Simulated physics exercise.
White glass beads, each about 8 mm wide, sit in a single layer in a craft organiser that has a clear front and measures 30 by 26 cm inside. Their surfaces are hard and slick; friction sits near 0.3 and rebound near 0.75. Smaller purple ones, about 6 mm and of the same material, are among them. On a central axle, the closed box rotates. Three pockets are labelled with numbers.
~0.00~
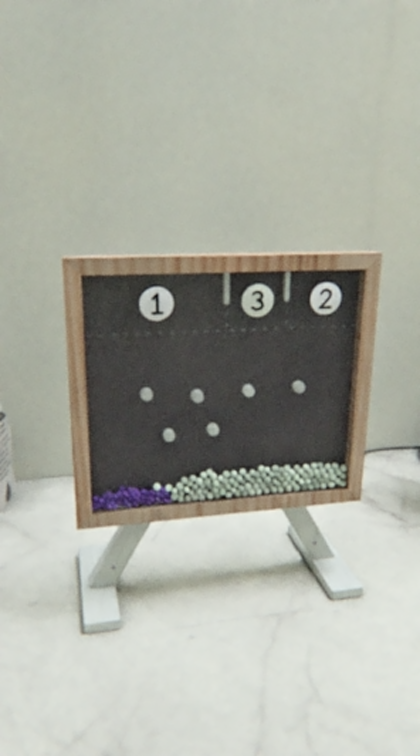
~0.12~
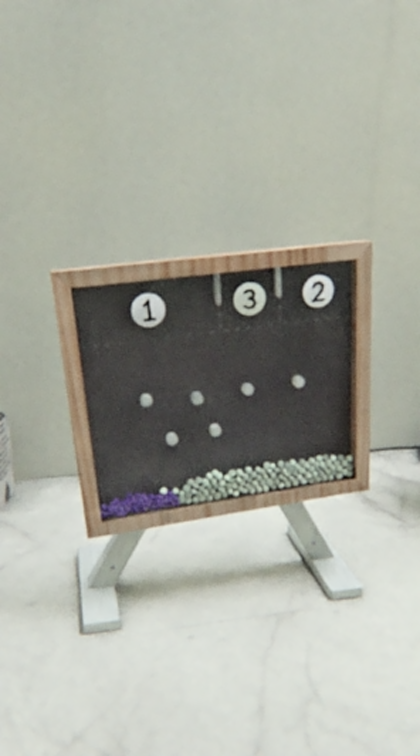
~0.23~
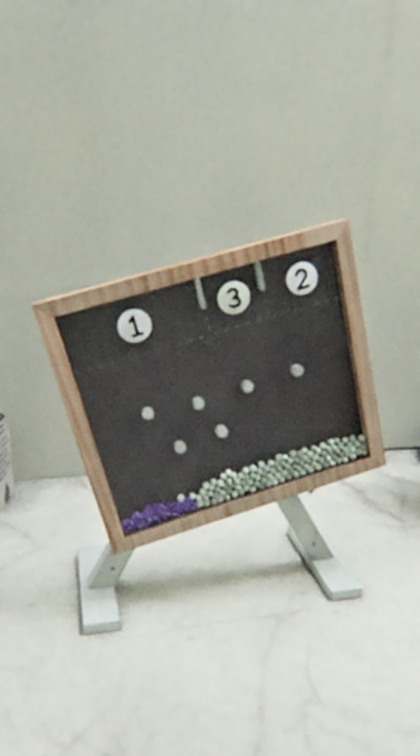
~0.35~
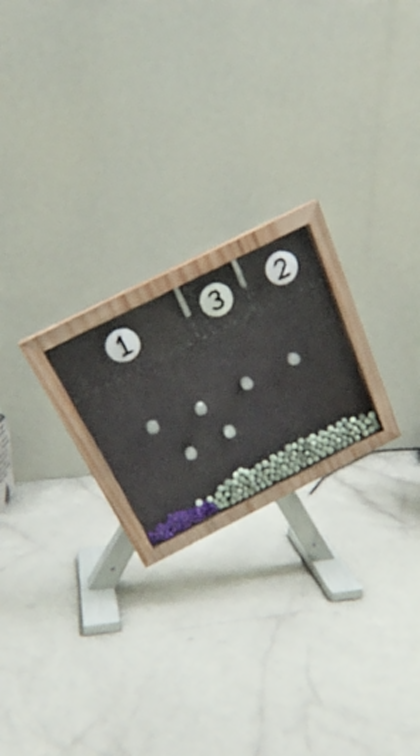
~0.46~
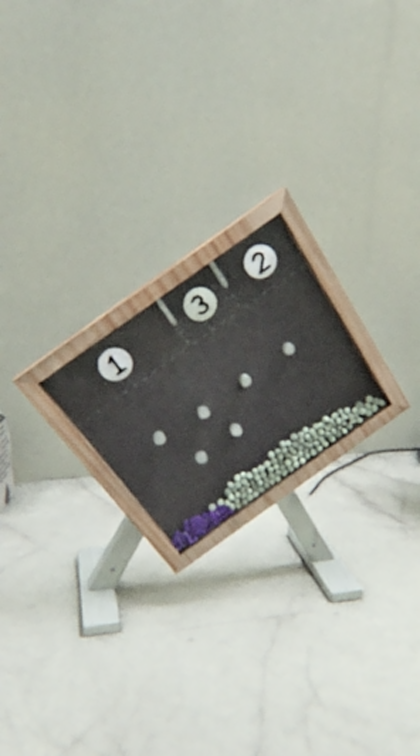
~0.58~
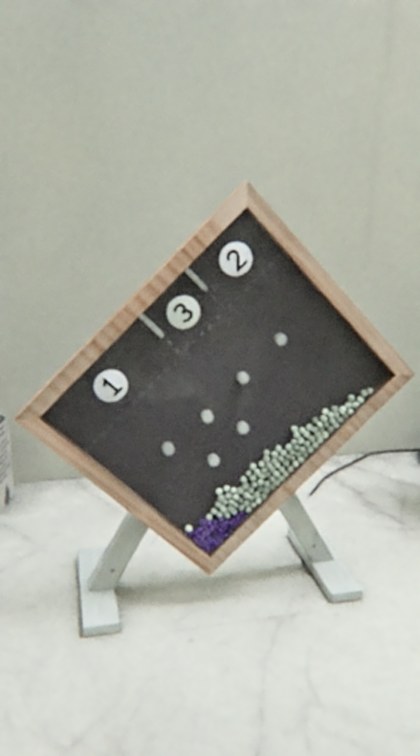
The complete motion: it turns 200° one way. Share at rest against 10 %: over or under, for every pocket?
No. 1: Over; 2: Under; 3: Over.
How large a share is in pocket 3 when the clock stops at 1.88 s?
About 0 % of the load.
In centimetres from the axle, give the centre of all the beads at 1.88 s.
I'd put it near 8 centimetres to the right and 11 centimetres below.
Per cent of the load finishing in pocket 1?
That comes to near 80 percent.
After 1.23 s, it stands 101° anticlockwise; the beads' middle is 8 cm right of and 11 cm below the centre; nothing in the marked areas.
After 1.88 s, it stands 157° anticlockwise; the beads' middle is 8 cm right of and 11 cm below the centre; no. 1, 60 %.
After 2.44 s, it has come round 200° anticlockwise; the beads' middle is 11 cm right of and 7 cm below the centre; no. 1, 95 %.
Settled by 4.8 s, it has come round 200° anticlockwise; no. 1, 80 %, no. 2, 0 %, no. 3, 20 %.
